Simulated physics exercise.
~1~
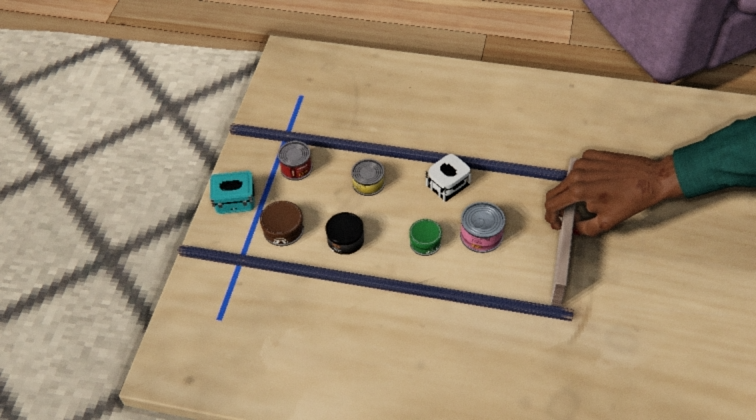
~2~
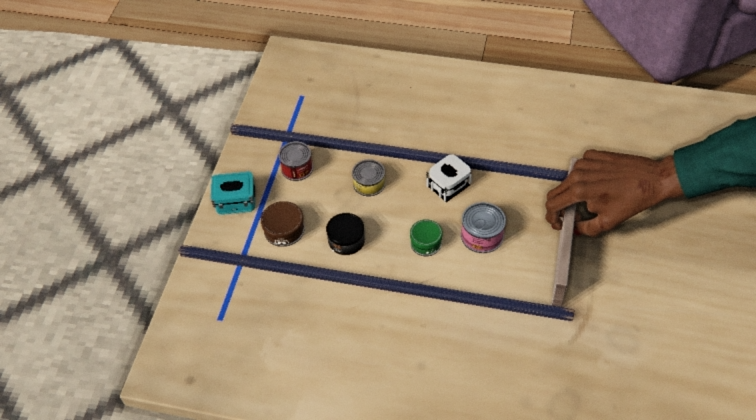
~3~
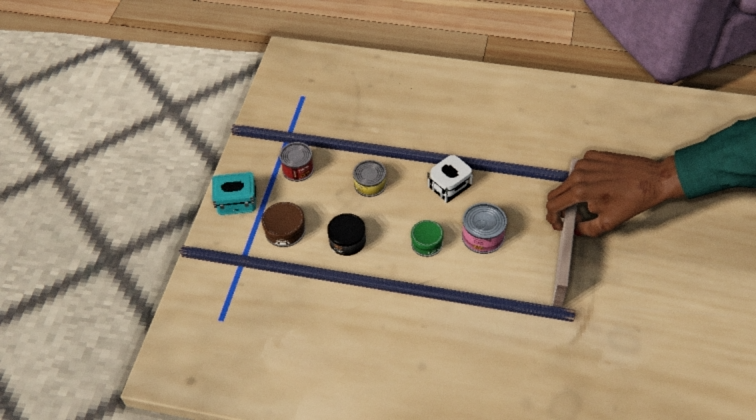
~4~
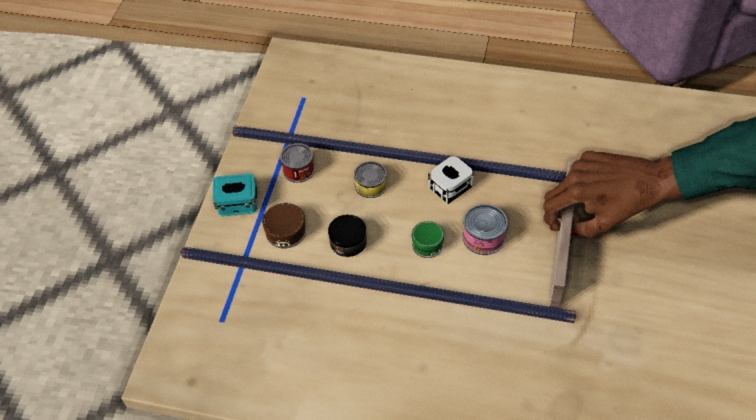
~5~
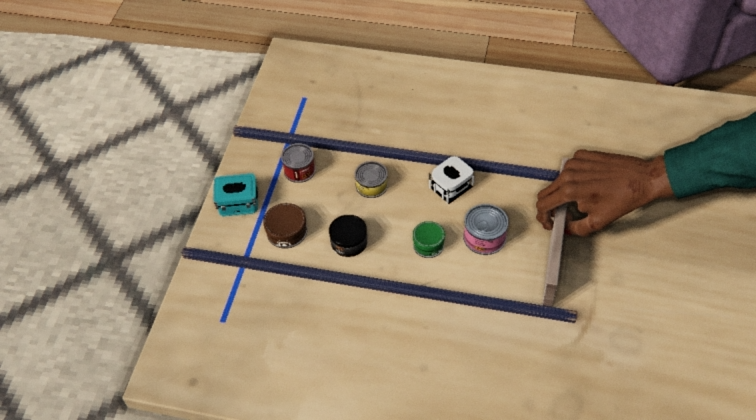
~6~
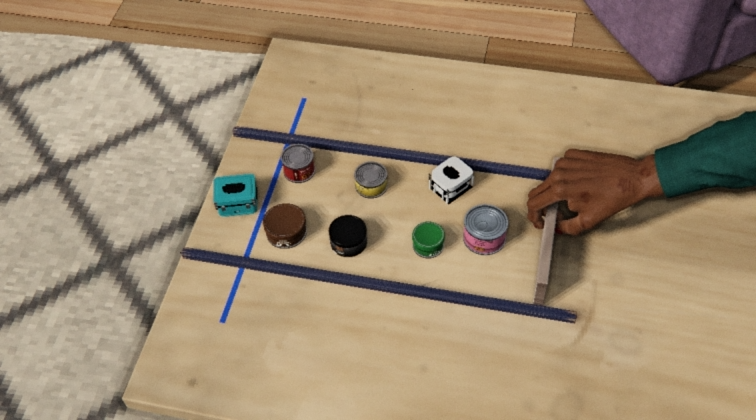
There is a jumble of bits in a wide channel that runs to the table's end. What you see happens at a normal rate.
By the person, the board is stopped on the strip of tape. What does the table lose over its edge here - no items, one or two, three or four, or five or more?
It loses one or two items.
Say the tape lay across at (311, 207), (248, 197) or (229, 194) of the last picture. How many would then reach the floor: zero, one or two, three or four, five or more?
Going through the tapes in order, the count is not one, then 5 or more, then more than four.
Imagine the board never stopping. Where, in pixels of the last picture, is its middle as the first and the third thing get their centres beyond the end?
In pixels, around (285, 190) followed by around (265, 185).
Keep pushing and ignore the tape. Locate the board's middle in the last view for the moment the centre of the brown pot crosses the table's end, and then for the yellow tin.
I'd put it close to (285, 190), and close to (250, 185) for the other one.
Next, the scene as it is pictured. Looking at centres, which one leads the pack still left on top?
It is the turquoise case.
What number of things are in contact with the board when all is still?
Tally at the end: 3.
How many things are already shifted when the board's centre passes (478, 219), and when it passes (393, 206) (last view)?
First 2, after that 5.
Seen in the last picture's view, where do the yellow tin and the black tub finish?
Look around (235, 160) for the first and around (209, 215) for the second.
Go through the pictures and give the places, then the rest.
Turquoise case (233, 193); red pot (295, 161); brown pot (282, 224); board (566, 231); tape (264, 198), in the first picture.
Red pot (296, 161); white case (449, 178), in the second picture.
Brown pot (284, 224); green pot (427, 238), in the third picture.
Turquoise case (236, 195); yellow tin (371, 179), in the fourth picture.
Red pot (299, 163); black tub (348, 236), in the fifth picture.
Turquoise case (236, 196); red pot (298, 164); brown pot (285, 226); board (549, 230); tape (267, 200), in the sixth picture.
Soon after, none off yet; turquoise case at rest near (236, 196); red pot at rest near (298, 164); brown pot at rest near (285, 226).
After that, none off yet; turquoise case at rest near (234, 194); red pot displaced a little near (284, 160); brown pot displaced about its own width near (253, 223).
In the end, the number that fall off is one or two; gone, brown pot and red pot.
